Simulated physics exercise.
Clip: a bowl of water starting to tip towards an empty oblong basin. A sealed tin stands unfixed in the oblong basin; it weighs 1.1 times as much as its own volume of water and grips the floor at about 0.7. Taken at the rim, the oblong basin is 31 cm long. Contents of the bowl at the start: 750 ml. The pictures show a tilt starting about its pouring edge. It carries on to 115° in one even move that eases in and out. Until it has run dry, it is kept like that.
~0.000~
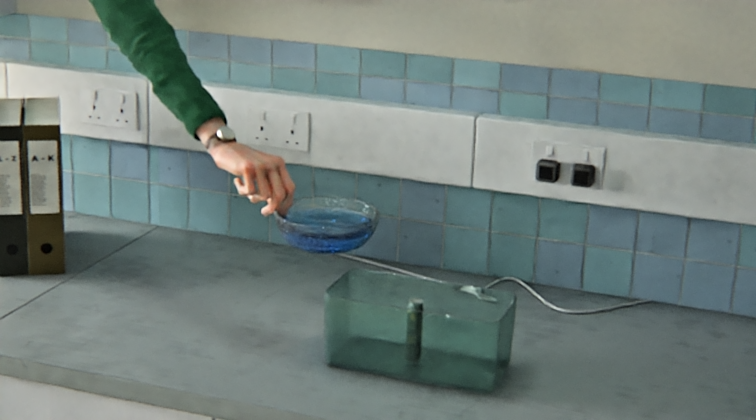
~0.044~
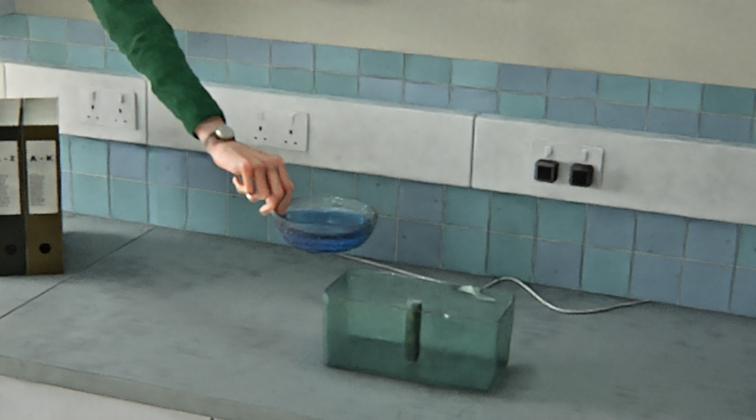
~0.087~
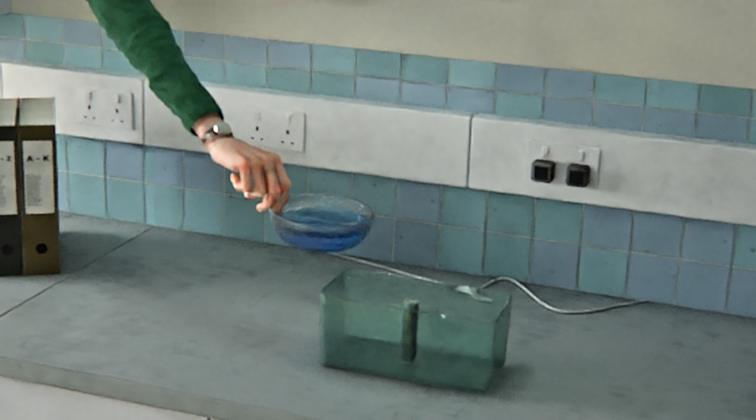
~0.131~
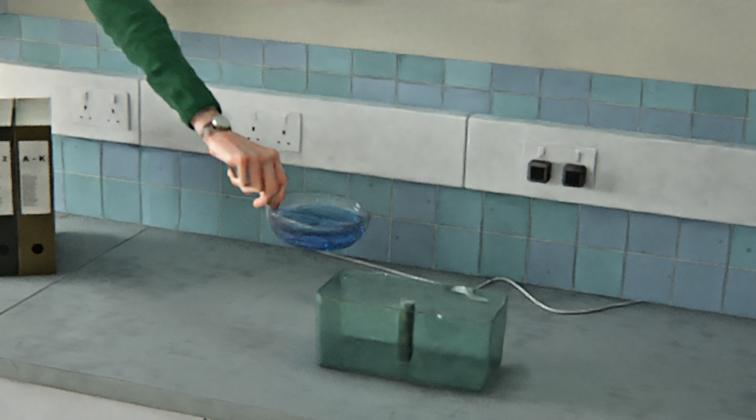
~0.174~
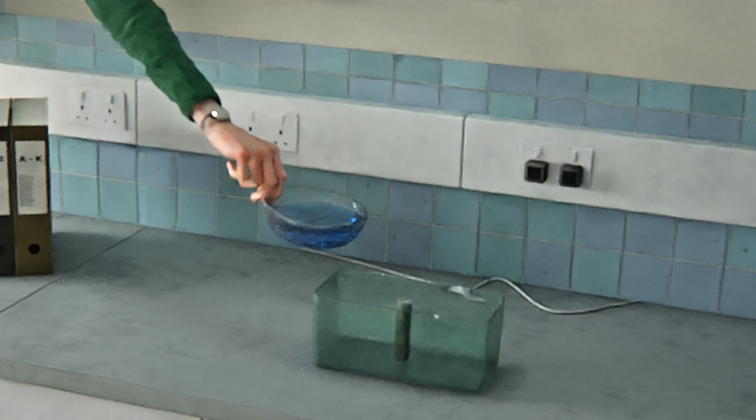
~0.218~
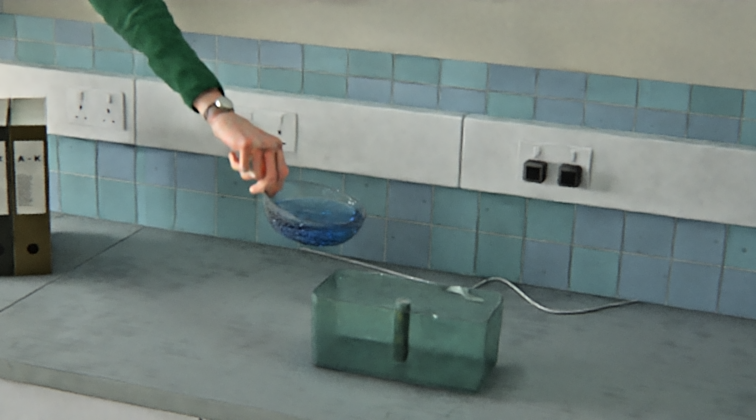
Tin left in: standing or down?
It does not capsize.
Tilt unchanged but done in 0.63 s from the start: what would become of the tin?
Then the tin tumbles.
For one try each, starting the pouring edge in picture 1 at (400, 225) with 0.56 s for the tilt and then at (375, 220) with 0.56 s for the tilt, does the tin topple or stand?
First it tips over; then it tips over.
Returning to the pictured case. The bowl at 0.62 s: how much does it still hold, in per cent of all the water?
I'd estimate some 32 % remains.
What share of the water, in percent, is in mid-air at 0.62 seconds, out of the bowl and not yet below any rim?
Close to 54 in a hundred.
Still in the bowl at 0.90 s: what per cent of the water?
Share remaining: Approx. 0 %.
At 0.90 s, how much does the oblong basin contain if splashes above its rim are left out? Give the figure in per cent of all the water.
I'd put it at roughly 94 per cent.
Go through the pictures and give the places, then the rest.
In the first frame, tilt 0°; pouring edge (376, 220); surface from (283, 214) to (374, 227); the oblong basin's rim runs from (337, 282) to (508, 309); the tin's top is at (416, 304).
In the second frame, tilt 1°; pouring edge (374, 220); surface from (282, 214) to (372, 227).
In the third frame, tilt 2°; pouring edge (371, 220); surface from (279, 213) to (369, 226).
In the fourth frame, tilt 4°; pouring edge (367, 220); surface from (275, 211) to (365, 225).
In the fifth frame, tilt 8°; pouring edge (364, 221); surface from (273, 207) to (363, 223).
In the sixth frame, tilt 12°; pouring edge (362, 220); surface from (272, 203) to (362, 220).
By 0.62 s the tilt is 74° and 32 per cent is still to pour; the tin stands where it began.
By 0.90 s the tilt is 110° and 0 per cent is still to pour; the tin stands where it began.
By 1.21 s the tilt is 115° and 0 per cent is still to pour; the tin stands where it began.
By 1.54 s the tilt is 115° and 0 per cent is still to pour; the tin stands where it began.
At rest the tin stands where it began.
